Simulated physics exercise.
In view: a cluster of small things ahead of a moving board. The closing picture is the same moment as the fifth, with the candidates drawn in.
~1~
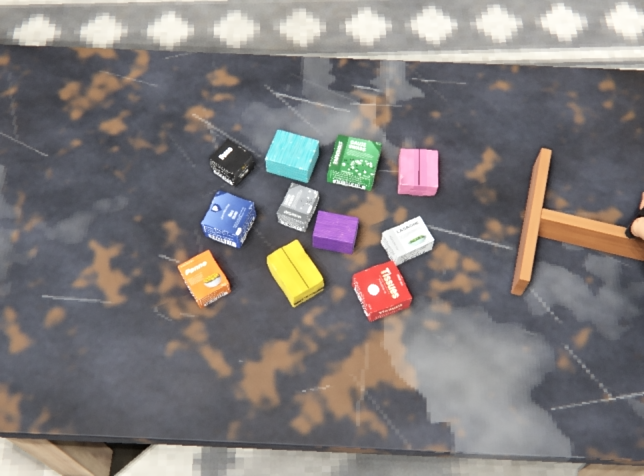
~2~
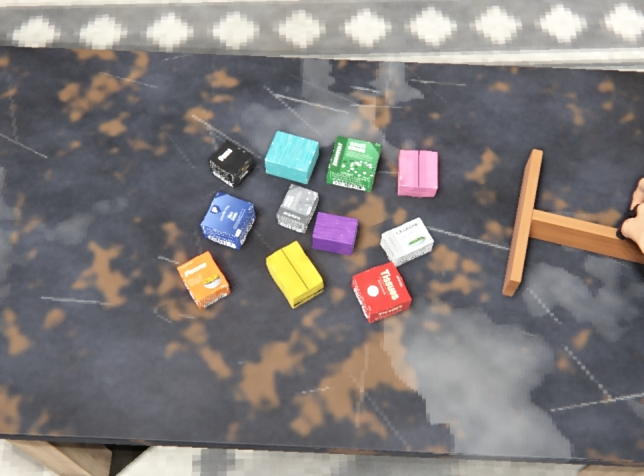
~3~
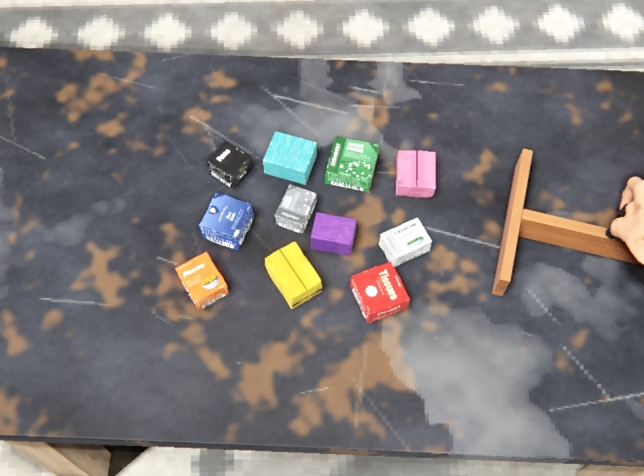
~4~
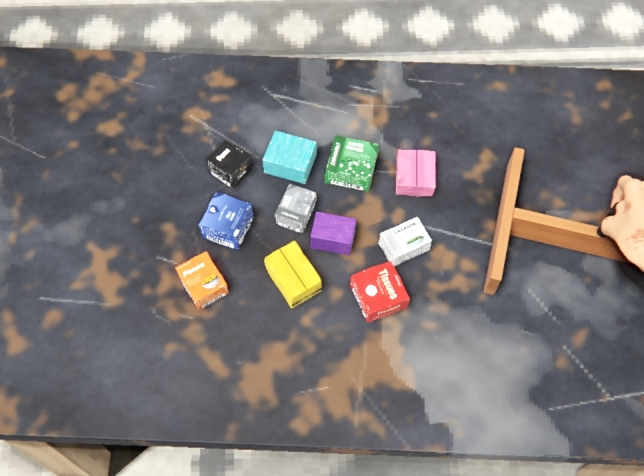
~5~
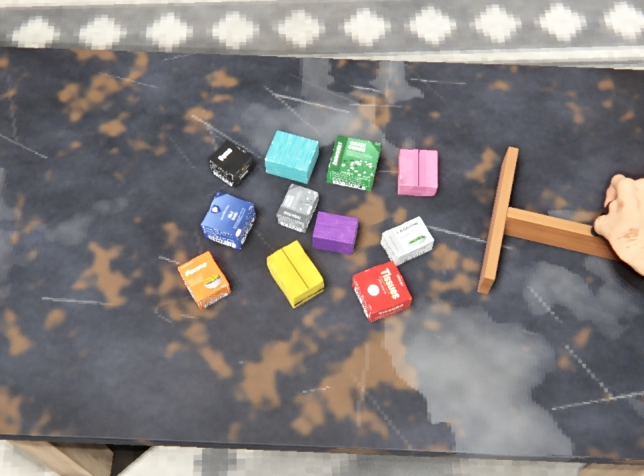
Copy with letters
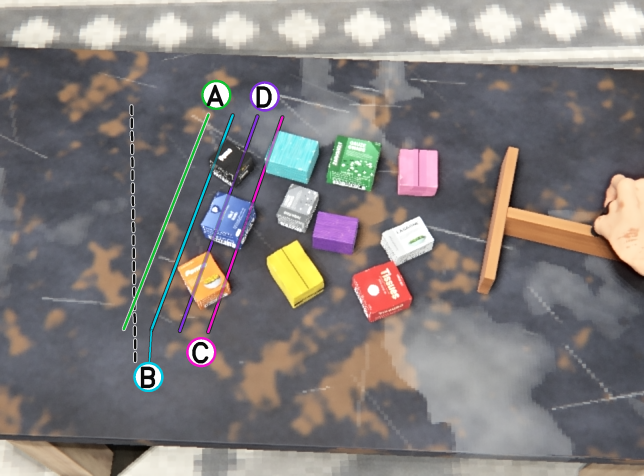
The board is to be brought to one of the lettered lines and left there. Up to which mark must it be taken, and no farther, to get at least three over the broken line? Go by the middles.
Stop at B.
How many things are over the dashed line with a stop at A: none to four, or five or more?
Five or more.
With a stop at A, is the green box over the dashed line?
No.
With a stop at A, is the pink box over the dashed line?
By then, no.
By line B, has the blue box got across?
Yes.
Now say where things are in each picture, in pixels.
The first picture shows board (536, 212); black box (232, 163); grey box (298, 207).
The second picture shows board (528, 213); white box (407, 243).
The third picture shows board (518, 212); blue box (228, 221).
The fourth picture shows board (508, 211); yellow box (293, 275).
The fifth picture shows board (502, 210); orange packet (204, 281); pink box (418, 172); turquoise block (292, 157).
On the copy, A at (169, 214); B at (195, 215); C at (248, 217); D at (221, 216); the dashed line at (133, 222).
On B. First, board (391, 206); orange packet (204, 281); blue box (230, 220); none across.
Then, board (279, 202); blue box (167, 214); black box (168, 169); none across.
Finally, board (195, 199); blue box (85, 210); orange packet (114, 288); four across.
By contrast, A gets five across, but is farther than needed; C gets none across; D gets only one across.
